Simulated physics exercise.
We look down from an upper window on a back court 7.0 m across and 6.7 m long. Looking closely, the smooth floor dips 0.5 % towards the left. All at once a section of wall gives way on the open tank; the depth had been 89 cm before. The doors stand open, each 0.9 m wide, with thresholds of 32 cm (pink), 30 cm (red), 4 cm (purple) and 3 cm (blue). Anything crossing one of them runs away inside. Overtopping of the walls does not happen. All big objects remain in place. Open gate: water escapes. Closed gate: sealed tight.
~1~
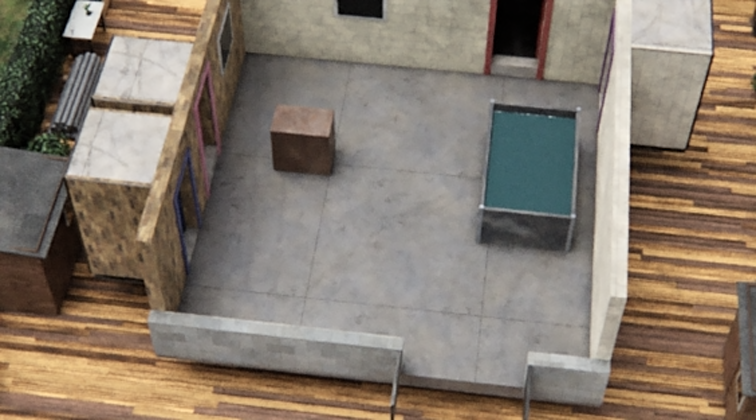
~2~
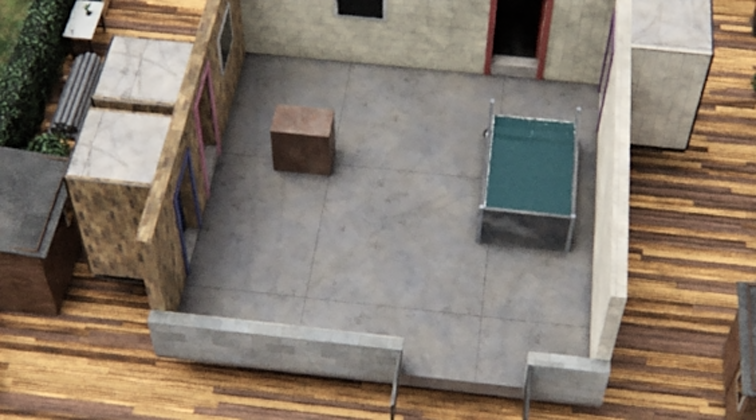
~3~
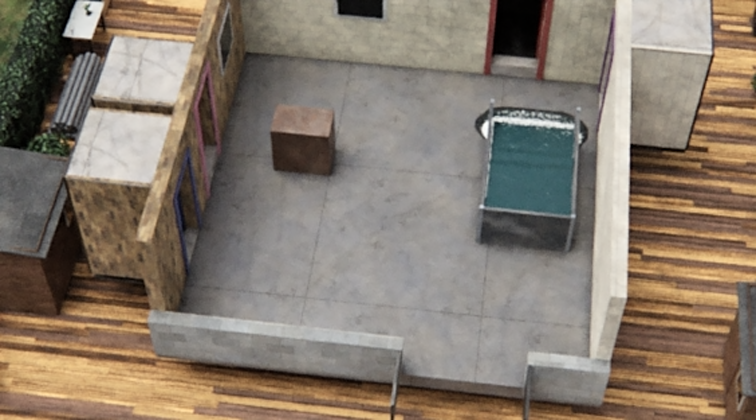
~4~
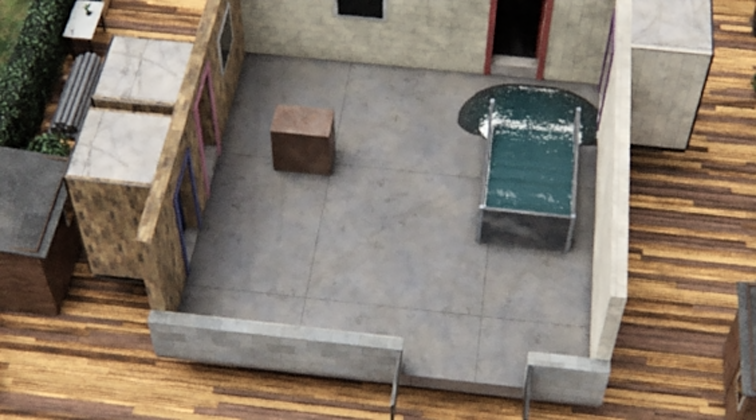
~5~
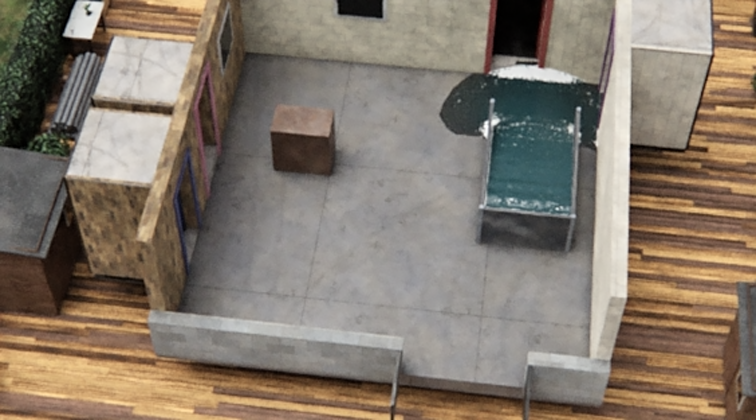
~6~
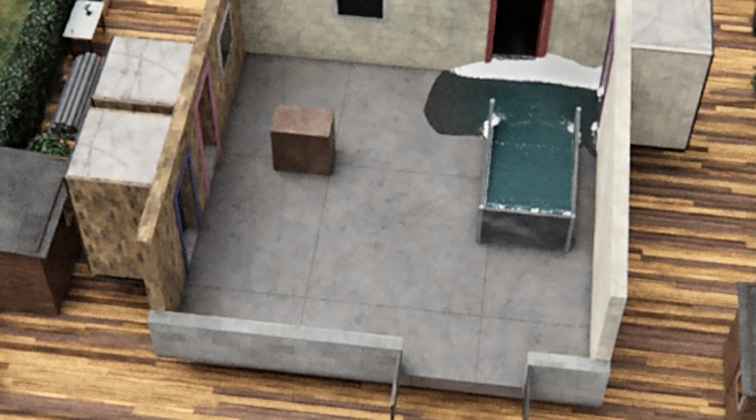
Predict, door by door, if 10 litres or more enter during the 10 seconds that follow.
In the end the pink door lets in less than the limit, the red door lets in more than the limit, the purple door lets in more than the limit, the blue door lets in less than the limit.
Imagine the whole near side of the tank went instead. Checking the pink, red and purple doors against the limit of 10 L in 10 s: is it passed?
Outcomes - pink: Not exceeded, red: Not exceeded, purple: Not exceeded.
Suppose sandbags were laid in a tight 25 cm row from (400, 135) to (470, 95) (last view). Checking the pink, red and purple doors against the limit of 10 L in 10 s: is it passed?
Checking the limit, pink is fine, red is too much, purple is too much.
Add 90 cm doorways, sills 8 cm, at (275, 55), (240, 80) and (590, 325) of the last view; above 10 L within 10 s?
Taking them in order, the first gets enough, the second enough and the third too little.
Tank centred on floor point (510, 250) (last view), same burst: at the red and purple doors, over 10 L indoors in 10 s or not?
Red gets more than that, purple gets more than that.
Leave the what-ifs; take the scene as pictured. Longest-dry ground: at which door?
That's the blue door.
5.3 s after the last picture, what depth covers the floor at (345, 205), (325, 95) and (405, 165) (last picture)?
Listed order: 2 / 5 / 1 cm.
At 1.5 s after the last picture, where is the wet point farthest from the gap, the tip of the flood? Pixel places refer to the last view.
I'd put it near pixel (246, 53) of the last picture.
Then, 0.7 s after the last picture water covers 15 % of the floor and is deepest (62 cm) near (595, 85); pink door not reached, red door 54 cm at the sill, 72 L in, purple door 30 cm at the sill, 81 L in, blue door not reached.
Then, 1.5 s after the last picture water covers 25 % of the floor and is deepest (46 cm) near (520, 78); pink door not reached, red door 45 cm at the sill, 169 L in, purple door 34 cm at the sill, 299 L in, blue door not reached.
Then, 2.8 s after the last picture water covers 40 % of the floor and is deepest (29 cm) near (245, 129); pink door 11 cm at the sill, 0 L in, red door 23 cm at the sill, 204 L in, purple door 23 cm at the sill, 574 L in, blue door not reached.
Then, 5.3 s after the last picture water covers 70 % of the floor and is deepest (17 cm) near (288, 70); pink door 9 cm at the sill, 0 L in, red door 10 cm at the sill, 204 L in, purple door 11 cm at the sill, 744 L in, blue door 4 cm at the sill, 0 L in.
Then, 9.3 s after the last picture water covers 90 % of the floor and is deepest (10 cm) near (172, 336); pink door 7 cm at the sill, 0 L in, red door 5 cm at the sill, 204 L in, purple door 5 cm at the sill, 782 L in, blue door 4 cm at the sill, 3 L in.
